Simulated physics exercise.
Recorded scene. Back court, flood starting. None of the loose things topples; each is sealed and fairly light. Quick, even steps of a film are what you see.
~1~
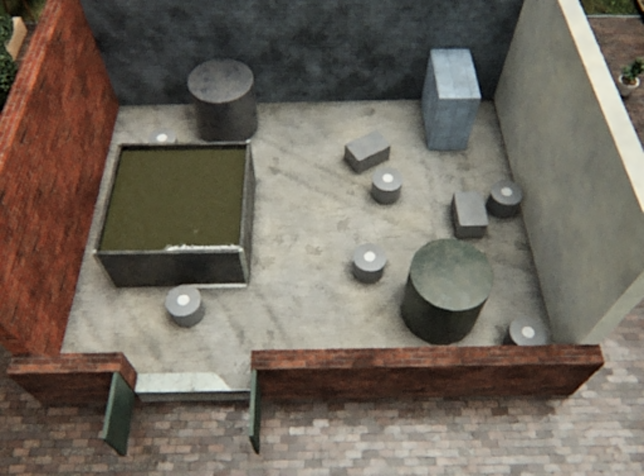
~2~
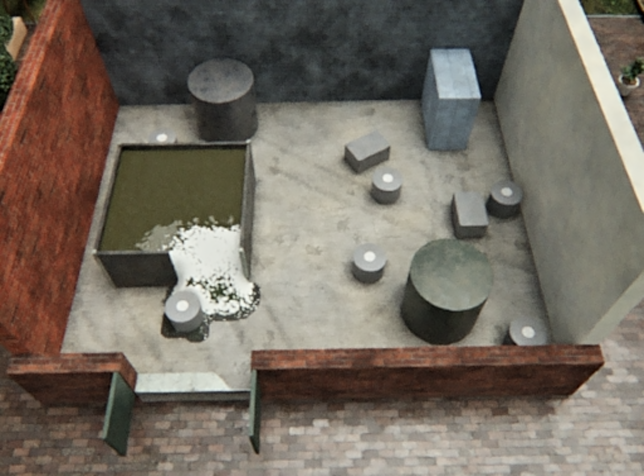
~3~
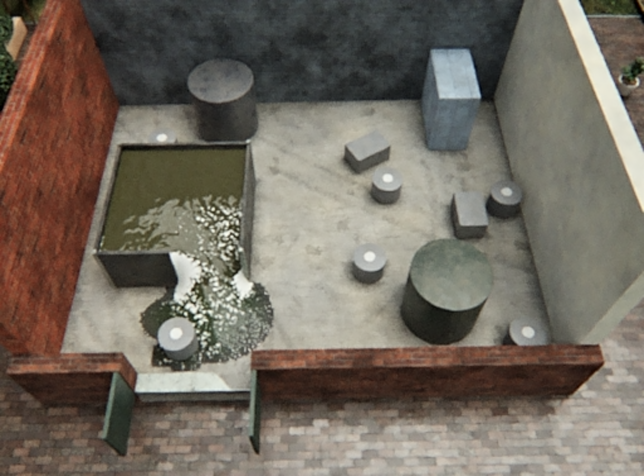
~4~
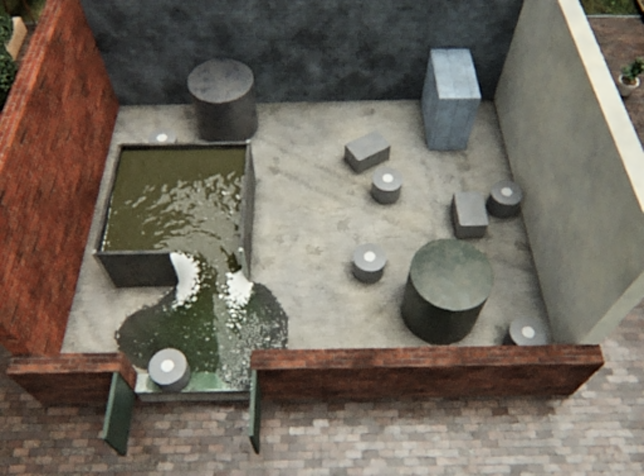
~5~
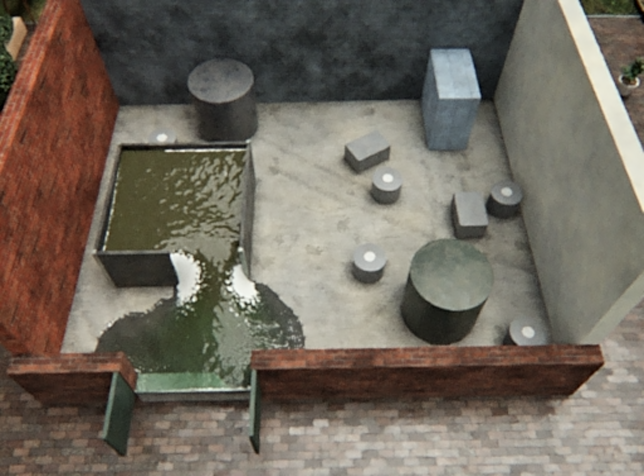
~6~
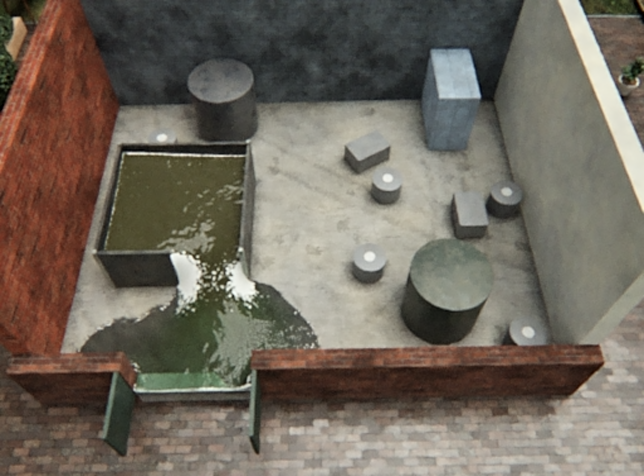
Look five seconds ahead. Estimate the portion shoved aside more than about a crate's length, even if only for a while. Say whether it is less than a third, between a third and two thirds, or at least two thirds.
The portion knocked well out of place is a third to two thirds.
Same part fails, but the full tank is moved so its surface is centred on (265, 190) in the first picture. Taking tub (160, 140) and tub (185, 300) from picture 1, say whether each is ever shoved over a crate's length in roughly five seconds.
Going in the order given, the first did not get there and the second got carried that far.
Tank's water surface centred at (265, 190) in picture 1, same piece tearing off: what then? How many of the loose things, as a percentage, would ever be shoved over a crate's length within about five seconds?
That comes out at some 90 %.
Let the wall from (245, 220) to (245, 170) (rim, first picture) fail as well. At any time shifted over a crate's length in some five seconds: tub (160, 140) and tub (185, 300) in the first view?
Here's the pair: Came up short, then came up short.
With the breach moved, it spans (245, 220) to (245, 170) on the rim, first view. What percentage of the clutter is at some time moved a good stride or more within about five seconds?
Around 80 per cent.
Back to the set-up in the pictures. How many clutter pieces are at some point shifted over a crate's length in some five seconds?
By my reckoning the answer is 3.
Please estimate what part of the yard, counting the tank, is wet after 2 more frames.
My answer would be close to 20 per cent.
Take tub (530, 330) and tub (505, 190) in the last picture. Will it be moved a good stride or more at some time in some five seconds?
Each in turn - got displaced / got displaced.
A moment on, 1 of 8 are well off their spots; 0 afloat.
Next, 1 of 8 are well off their spots; 0 afloat.
Later, 2 of 8 are well off their spots; 0 afloat.
In the end, 3 of 8 are well off their spots, and 3 have been at some point; 0 afloat.
